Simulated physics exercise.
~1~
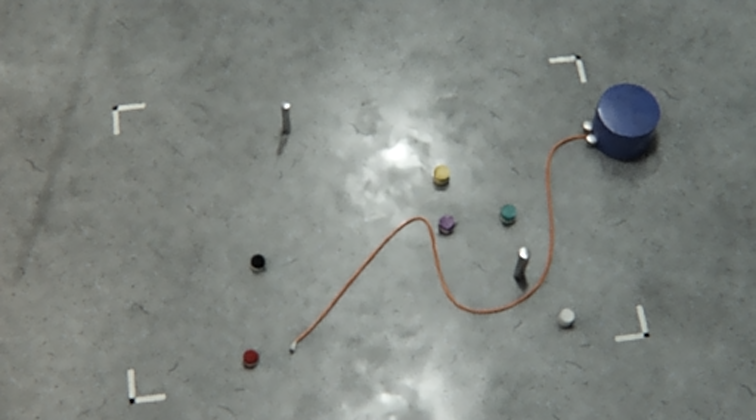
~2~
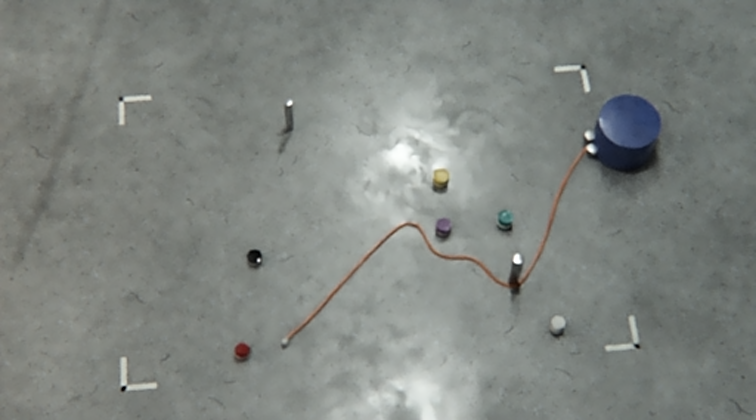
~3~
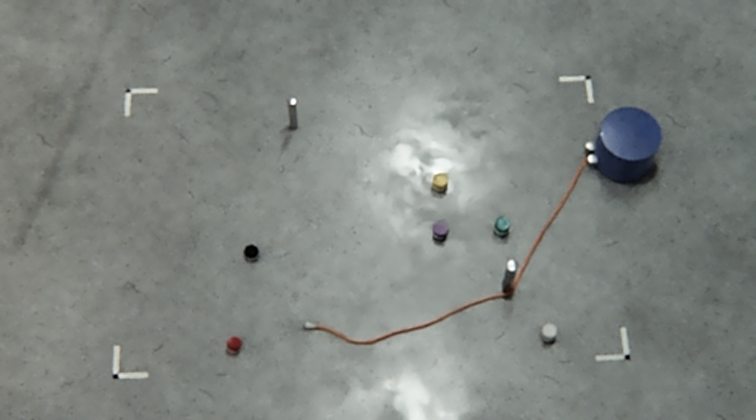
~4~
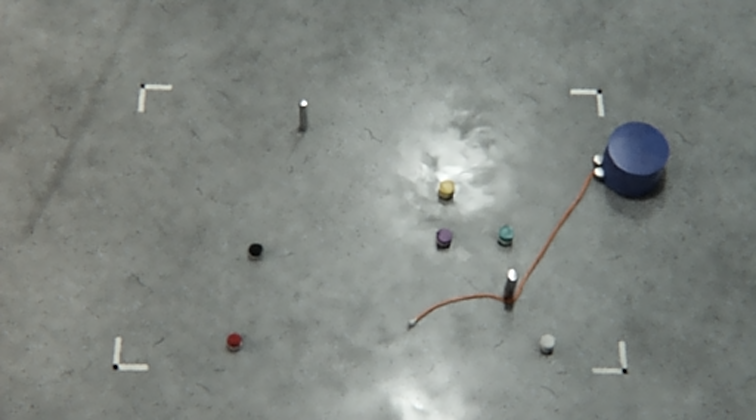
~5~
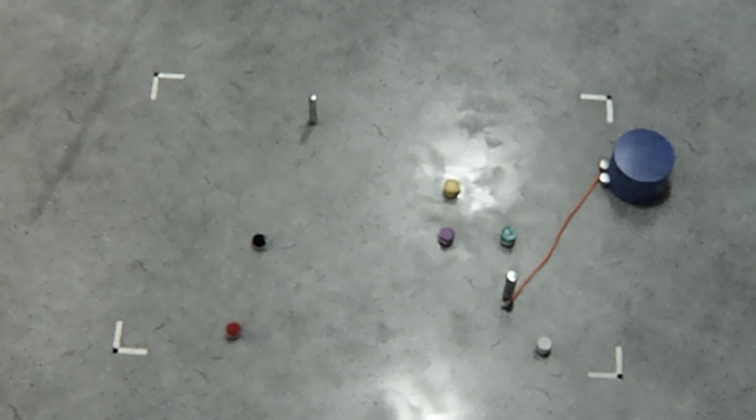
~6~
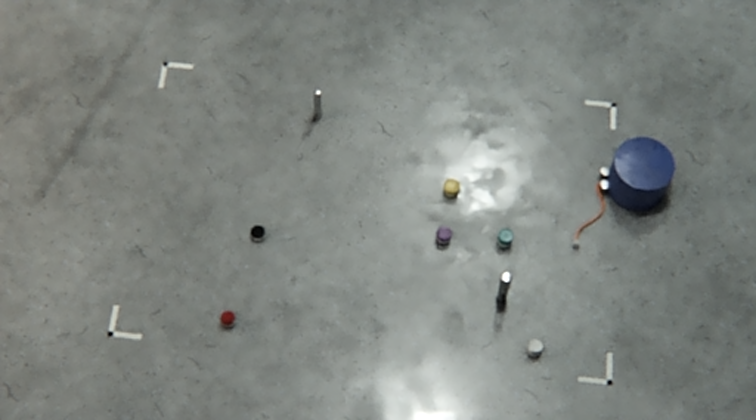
Orange cord sliding across a grey floor past a steel post toward a blue drum, leaving a short end out, small canisters unmoved.
